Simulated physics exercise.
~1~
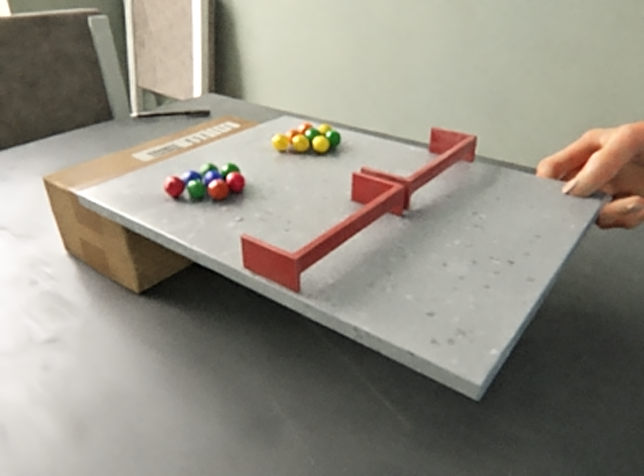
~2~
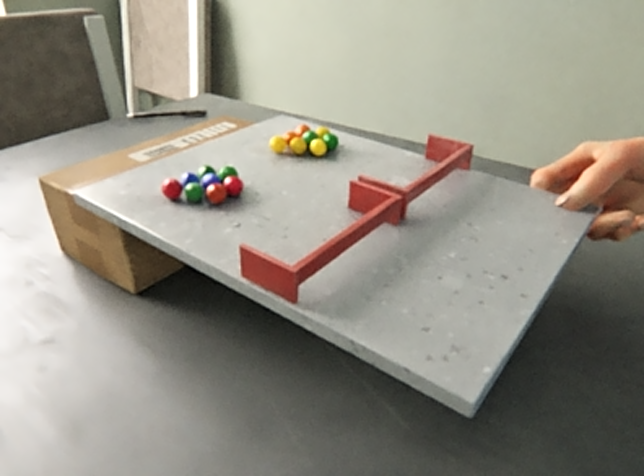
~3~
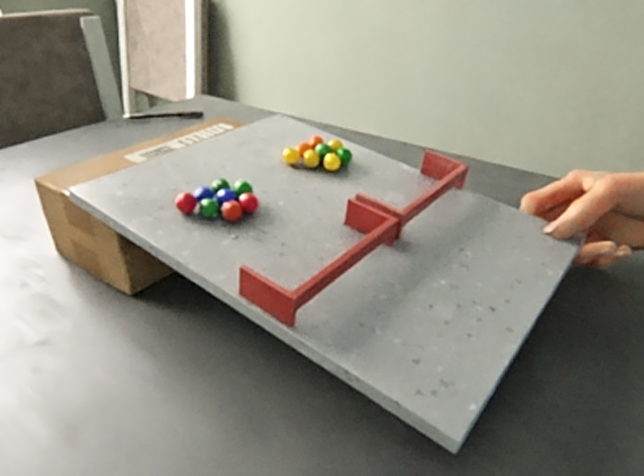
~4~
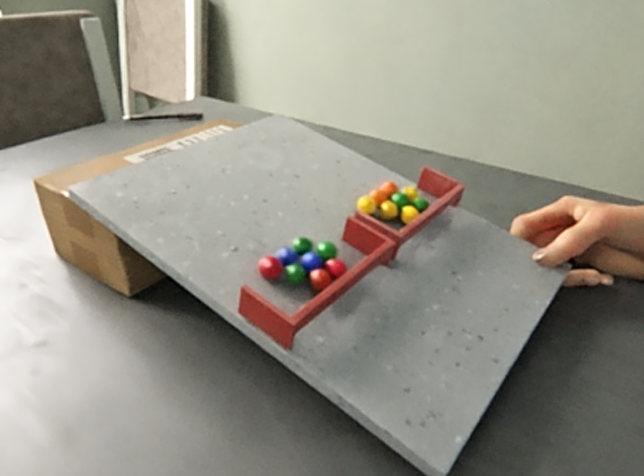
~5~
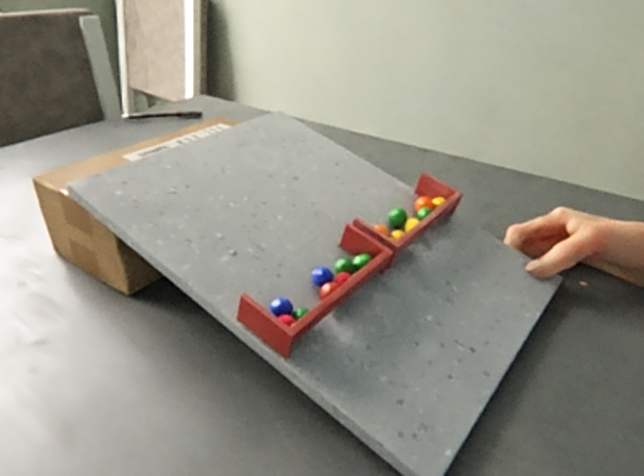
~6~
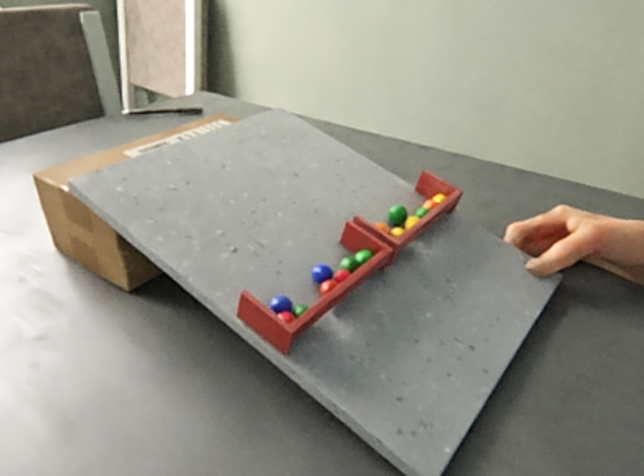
Two clusters of colorful little balls rolled down a speckled gray board, propped on a cardboard box at one end, as a hand lowered the other end. Both groups ran into the red barriers and ended up gathered behind them.
